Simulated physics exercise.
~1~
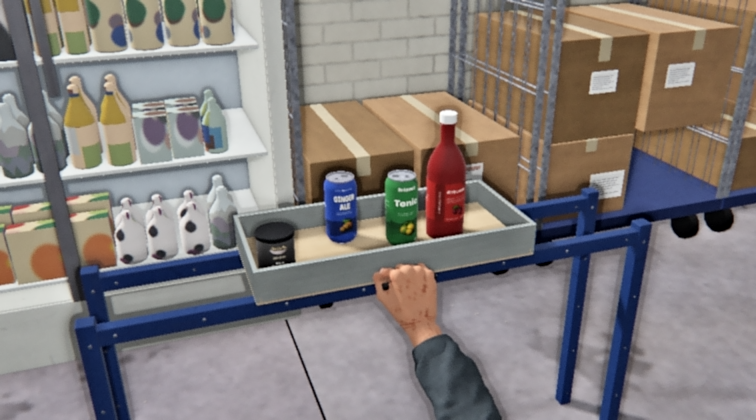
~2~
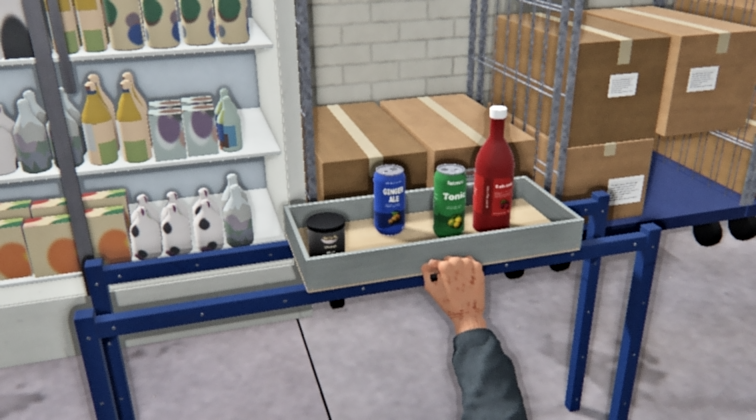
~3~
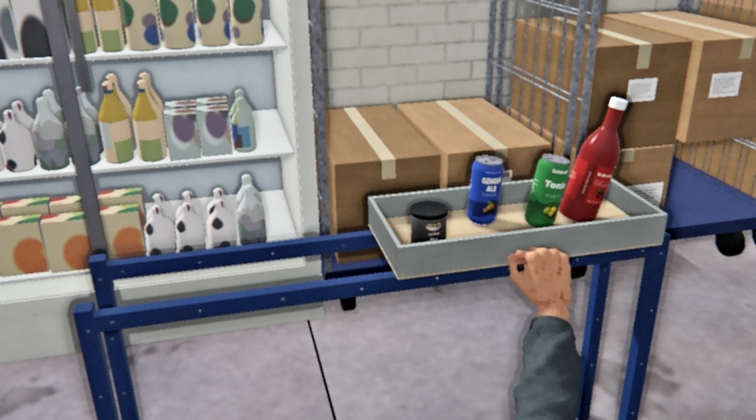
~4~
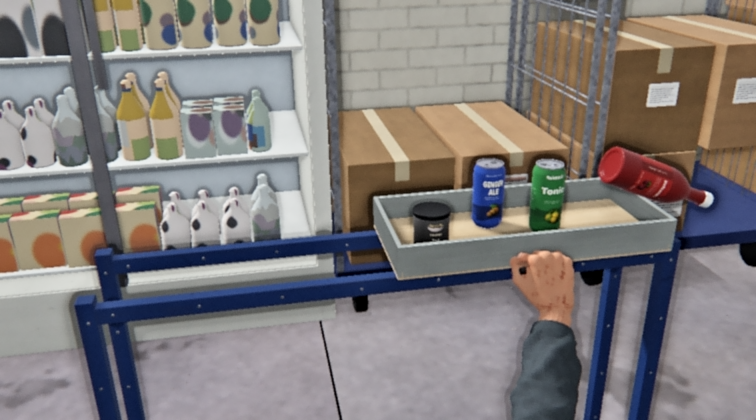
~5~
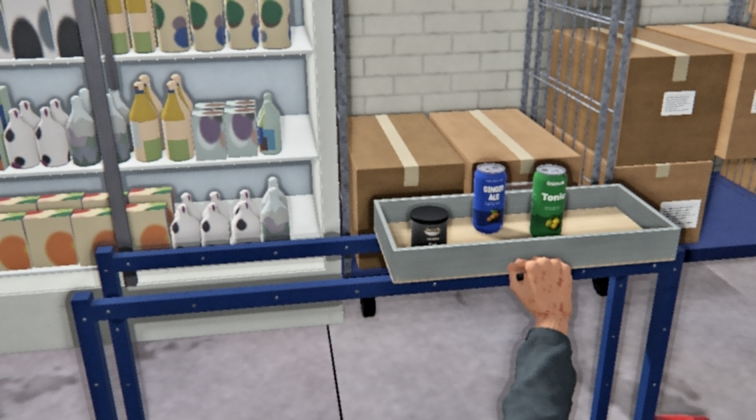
The video shows a hand moving a grey tray holding a black tin, blue can, green can and red bottle rightward along a blue rack until it stops. The bottle tips over the right side and drops out, while the tin and both cans remain upright on the tray.
